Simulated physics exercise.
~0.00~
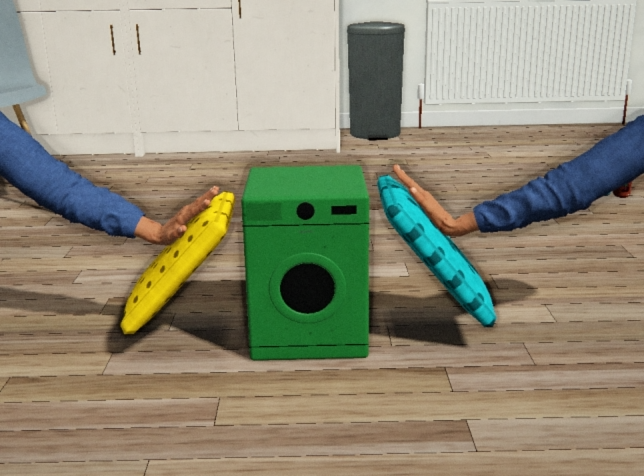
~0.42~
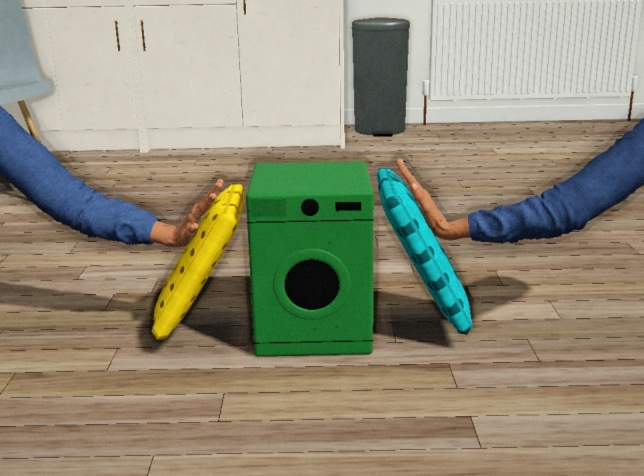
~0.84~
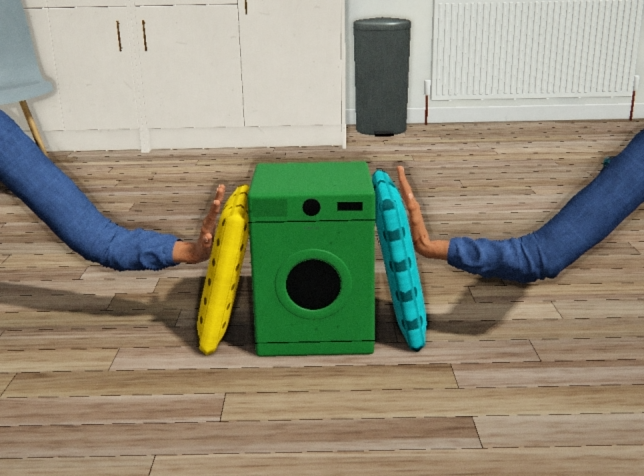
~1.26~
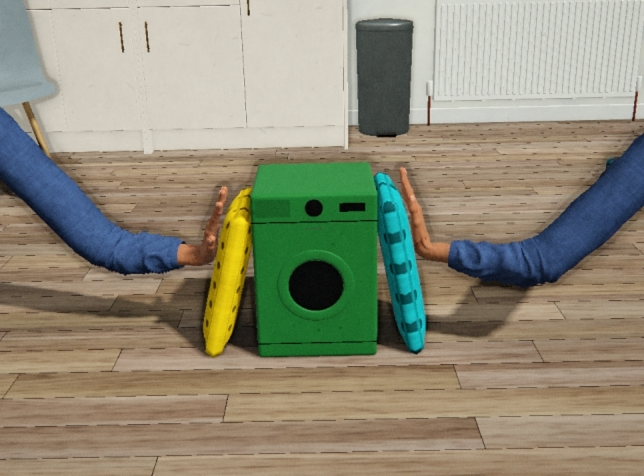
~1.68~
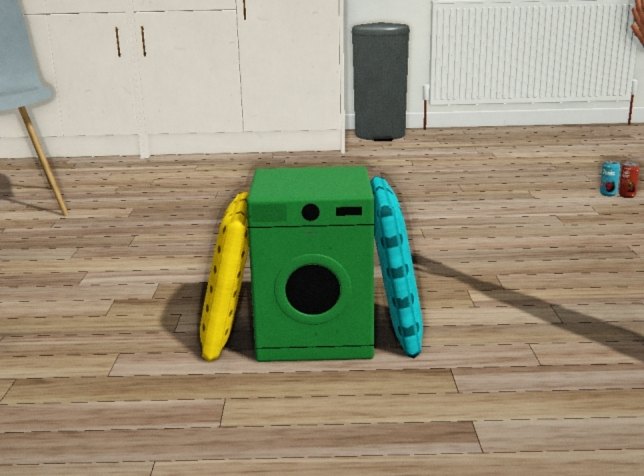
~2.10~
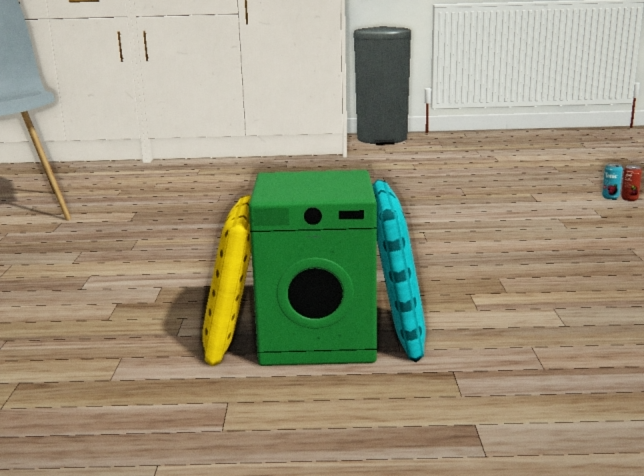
Two blue-sleeved arms reach in from the left and right, holding a yellow pillow with dark dots and a turquoise pillow with darker patches on either side of a green machine with a round dark door. The slightly swaying view faces a room with a wooden floor, pale cabinets, a grey bin and a white radiator behind. The hands bring the pillows inward, the yellow one moving right and the turquoise one left, until both stand steeply against the machine's sides. The hands then let go and withdraw from view. Both pillows stay propped against the machine, which remains in place.
